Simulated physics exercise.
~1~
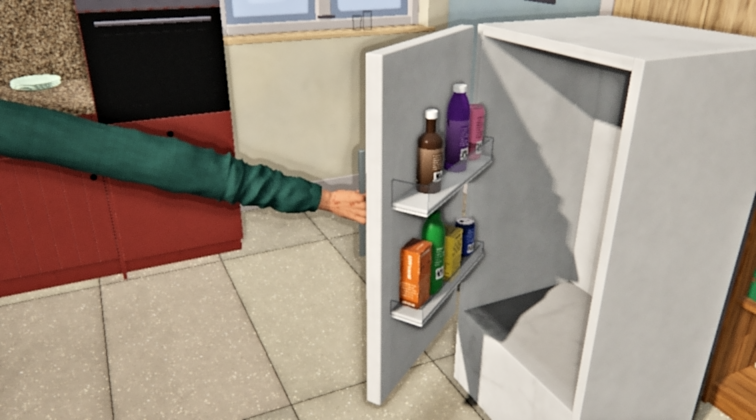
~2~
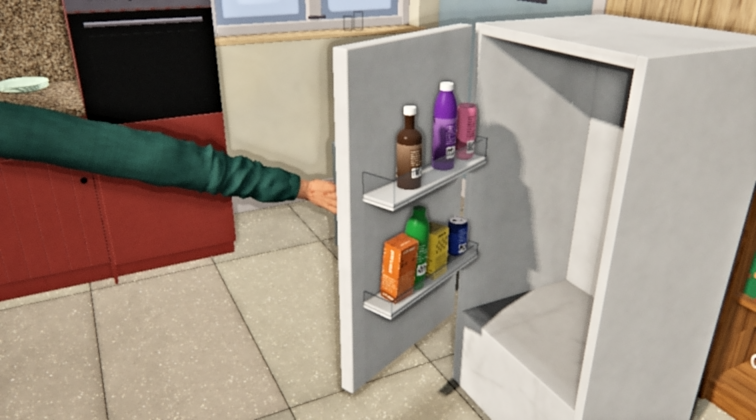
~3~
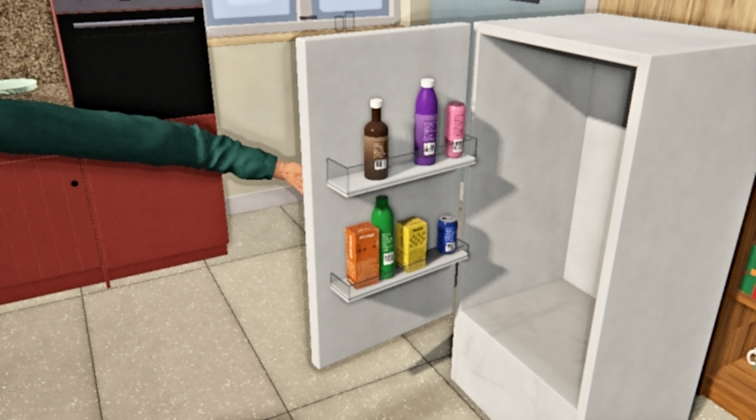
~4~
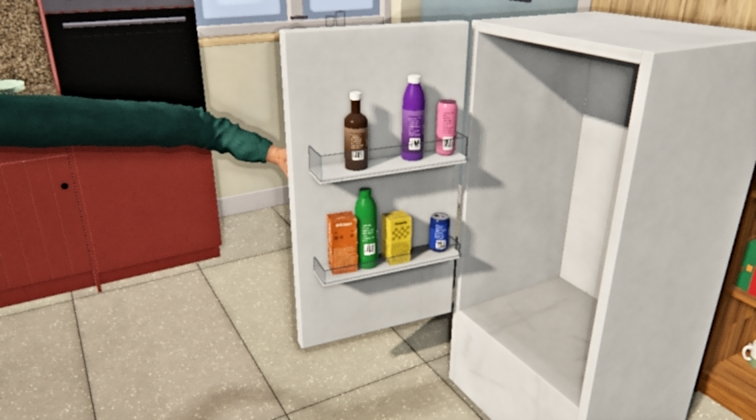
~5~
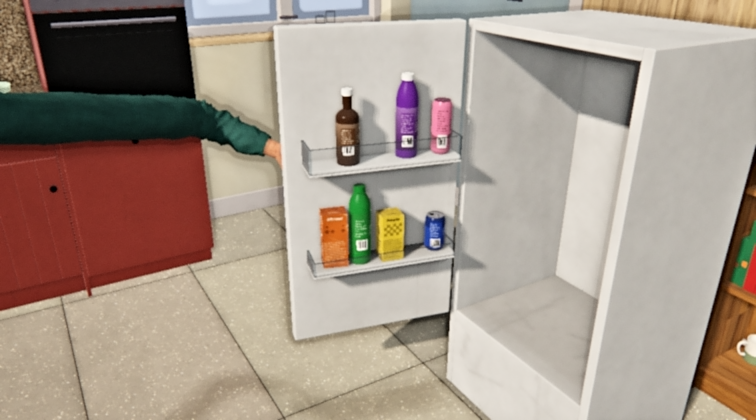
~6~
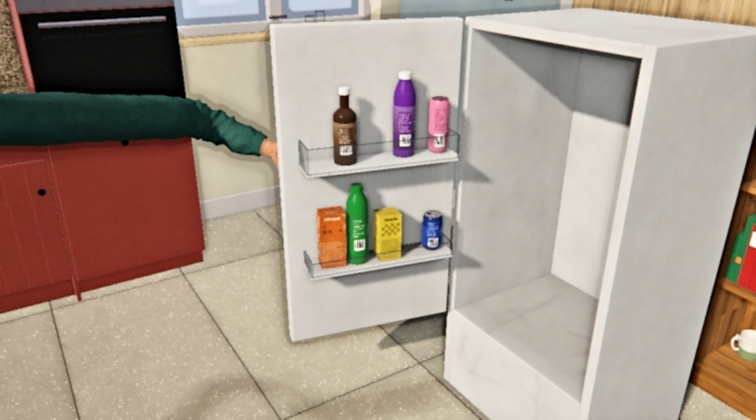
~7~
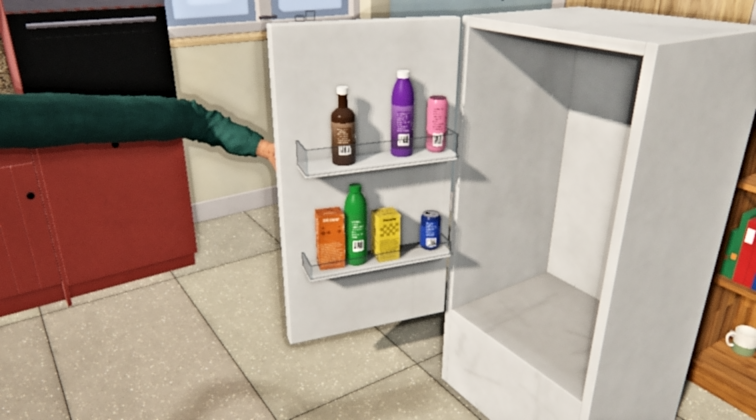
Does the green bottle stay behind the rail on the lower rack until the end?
Yes, the green bottle stays in. It is still standing upright behind the lower rail, between the orange and yellow cartons, once the door has come to rest.
To begin with, a hand in a green sleeve holds the edge of a partly open fridge door, with bottles, cartons and cans standing on two railed racks inside it. The hand pulls the door wider, and it swings to the left, carrying everything on the racks around with it. As the door turns its inner side more fully into view, its swing slows and it eases to rest. The view drifts slightly sideways. At the end the door stands wide open beside the empty fridge, the hand still at its edge and all the items upright behind the rails.
